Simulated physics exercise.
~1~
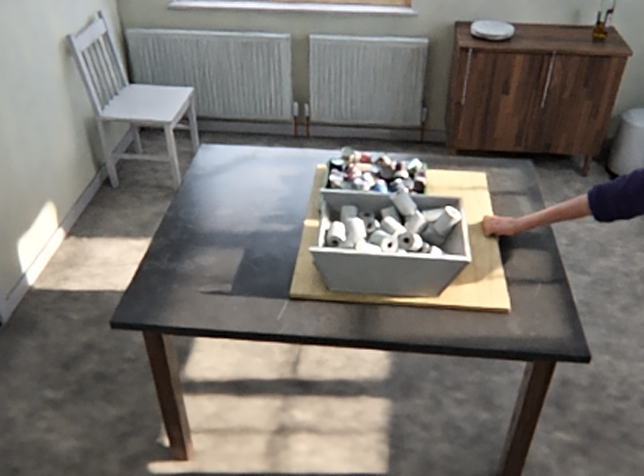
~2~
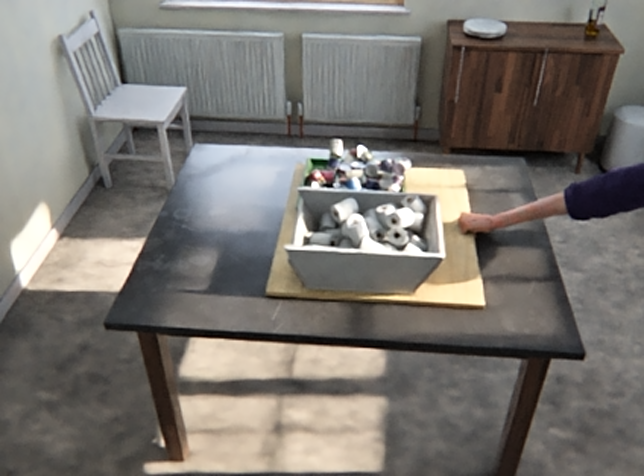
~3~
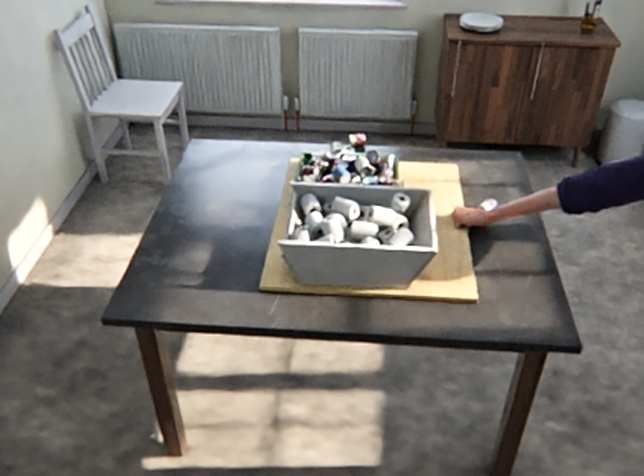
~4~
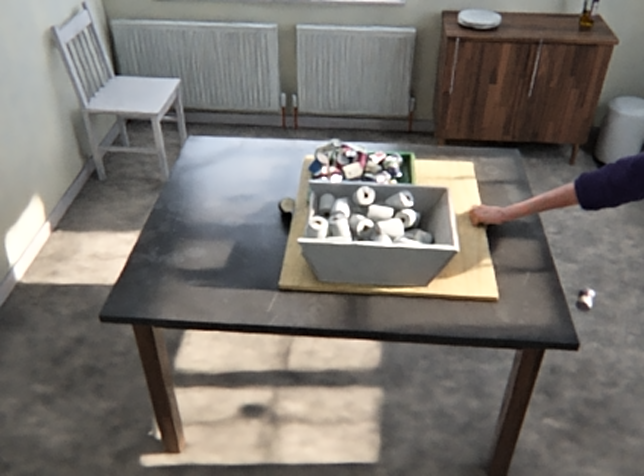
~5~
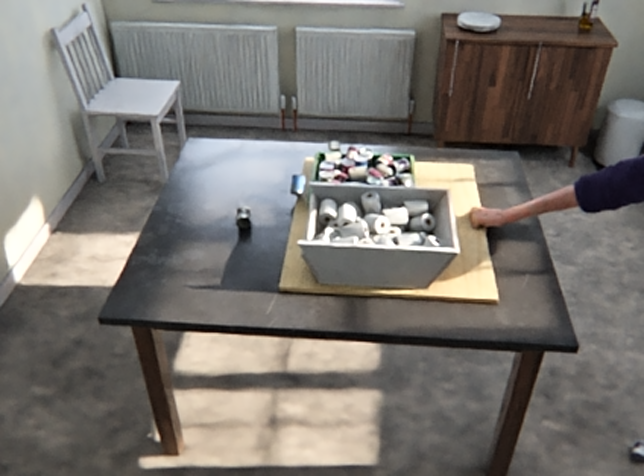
Hand rattling a board on a dark table, white crate keeping its paper rolls while small tins spill from the green crate.
